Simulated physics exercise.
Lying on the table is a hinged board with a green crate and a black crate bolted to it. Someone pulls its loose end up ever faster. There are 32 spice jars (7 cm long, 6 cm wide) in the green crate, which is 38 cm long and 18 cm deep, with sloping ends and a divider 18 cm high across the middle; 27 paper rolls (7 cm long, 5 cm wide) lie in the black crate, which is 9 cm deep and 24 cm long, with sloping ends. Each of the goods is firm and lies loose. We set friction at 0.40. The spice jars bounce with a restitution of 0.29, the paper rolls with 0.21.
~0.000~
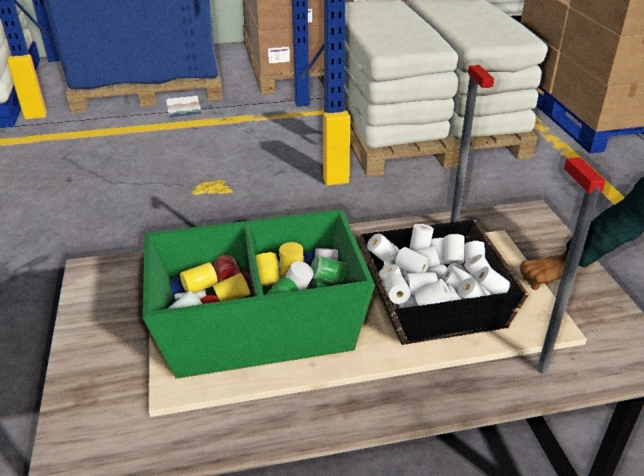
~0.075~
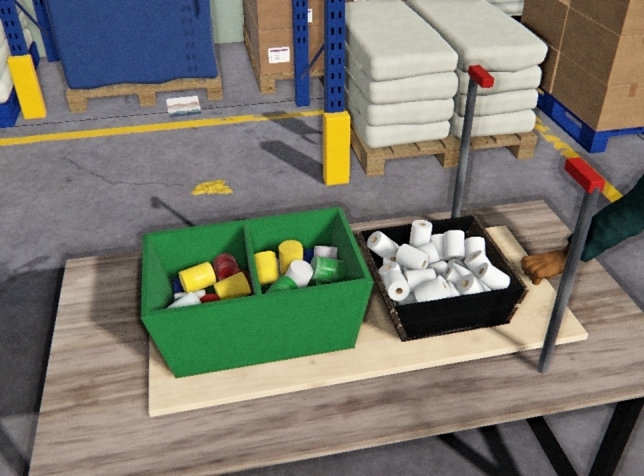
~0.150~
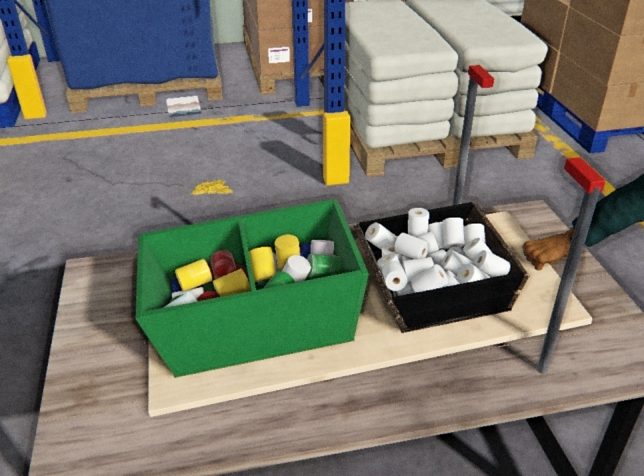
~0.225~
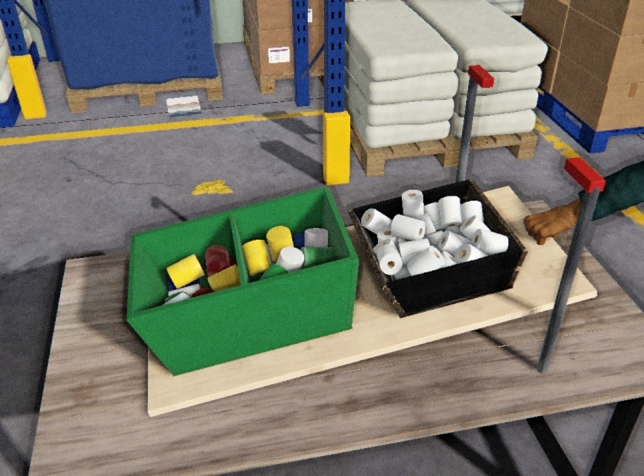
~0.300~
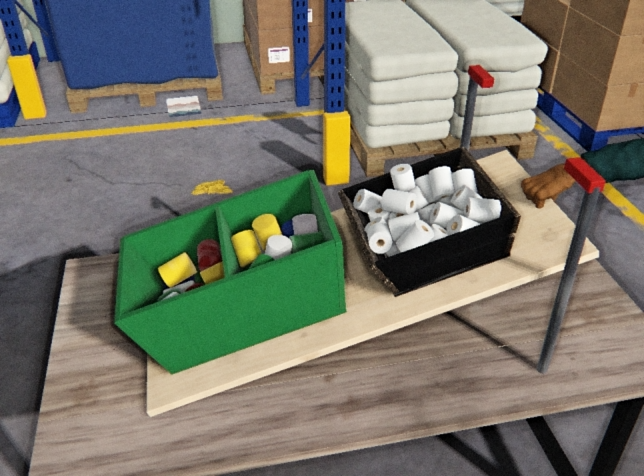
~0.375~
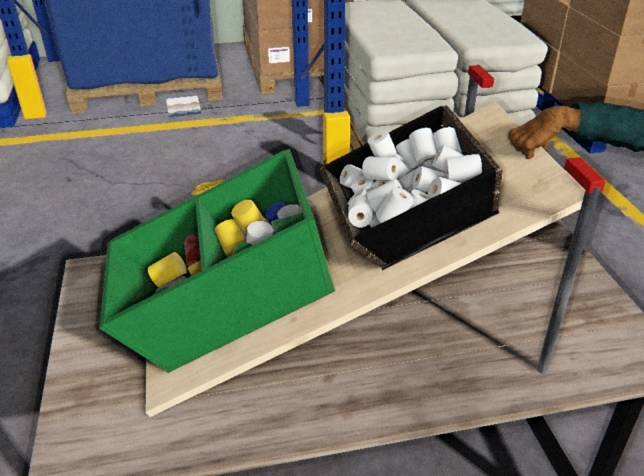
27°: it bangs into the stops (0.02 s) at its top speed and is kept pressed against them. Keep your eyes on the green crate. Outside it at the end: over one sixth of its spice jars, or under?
Under one sixth.
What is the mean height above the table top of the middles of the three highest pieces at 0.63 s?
Their middles sit some 56 cm up.
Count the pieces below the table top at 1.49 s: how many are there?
Around 4, roughly.
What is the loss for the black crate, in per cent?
I'd put the black crate at some 75 per cent.
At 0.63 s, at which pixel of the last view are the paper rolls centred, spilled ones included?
(324, 155).
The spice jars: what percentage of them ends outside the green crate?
About 0 per cent.
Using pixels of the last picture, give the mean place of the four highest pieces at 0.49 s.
Centred close to (398, 103).
After 0.39 s, it hits the stops.
After 0.49 s, tilt 27°; 0 of 32 out of the green crate and 0 of 27 out of the black crate.
After 0.63 s, tilt 27°; 0 of 32 out of the green crate and 8 of 27 out of the black crate.
After 0.89 s, tilt 27°; 0 of 32 out of the green crate and 19 of 27 out of the black crate.
When it is over (at 1.49 s), 0 of 32 out of the green crate and 20 of 27 out of the black crate. Asked share, 0 of 32, 0 per cent.
